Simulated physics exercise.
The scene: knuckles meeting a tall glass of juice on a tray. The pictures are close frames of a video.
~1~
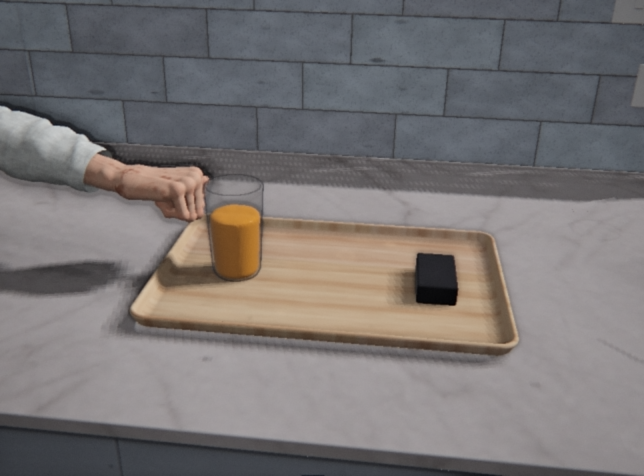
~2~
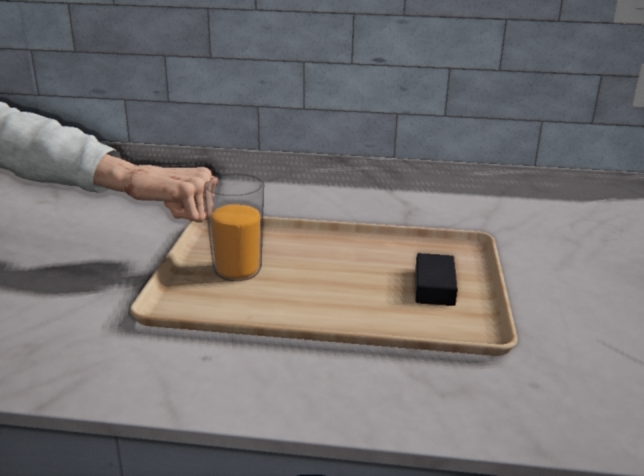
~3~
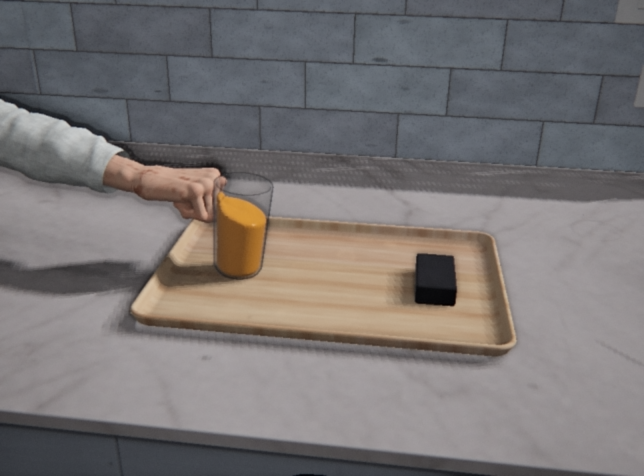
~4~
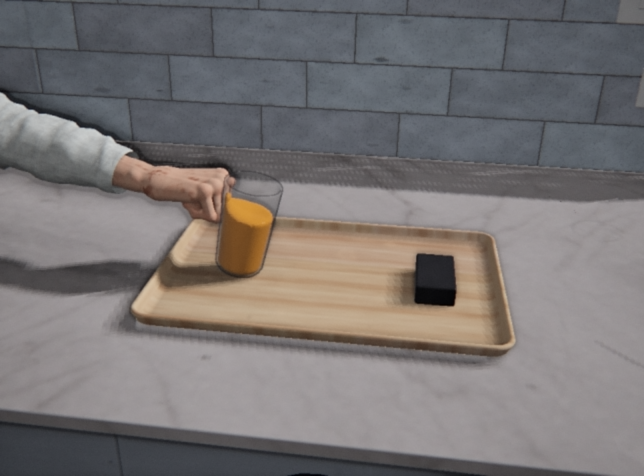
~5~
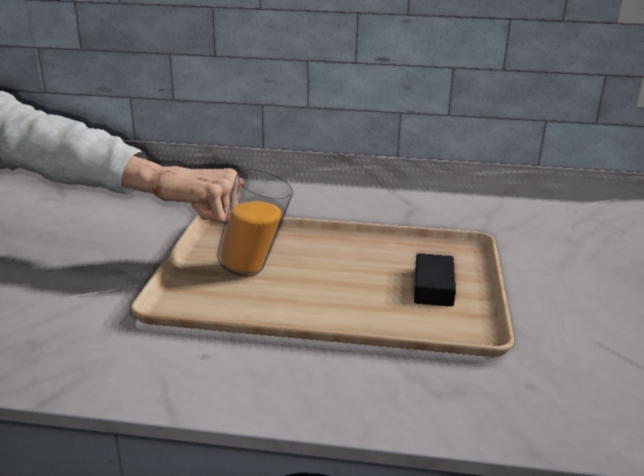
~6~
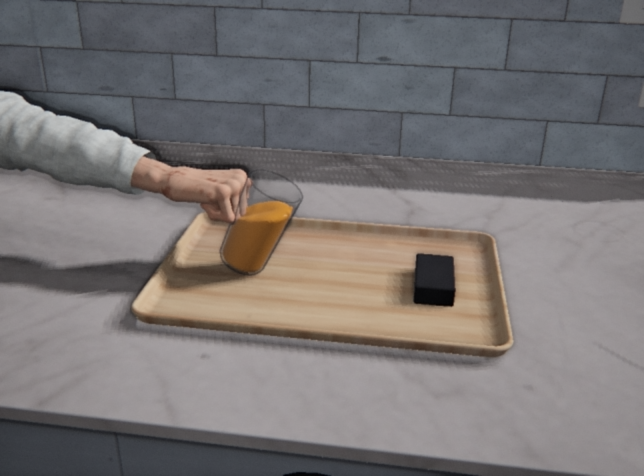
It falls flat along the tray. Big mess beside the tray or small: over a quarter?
In the end under a quarter gets off the tray.
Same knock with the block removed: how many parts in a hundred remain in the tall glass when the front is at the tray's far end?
Roughly 60 in a hundred.
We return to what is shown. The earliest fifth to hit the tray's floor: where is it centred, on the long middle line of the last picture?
Roughly at (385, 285).
A moment on, the tall glass is falling and 100 per cent is in the glass, 0 on the tray and 0 above or beyond its rim.
Next, the tall glass lies on its side and 93 per cent is in the glass, 3 on the tray and 4 above or beyond its rim.
Then the tall glass lies on its side and 52 per cent is in the glass, 34 on the tray and 14 above or beyond its rim.
Later the tall glass lies on its side and 26 per cent is in the glass, 68 on the tray and 7 above or beyond its rim.
In the end 94 per cent is held by tray and glass, 6 is off the tray.
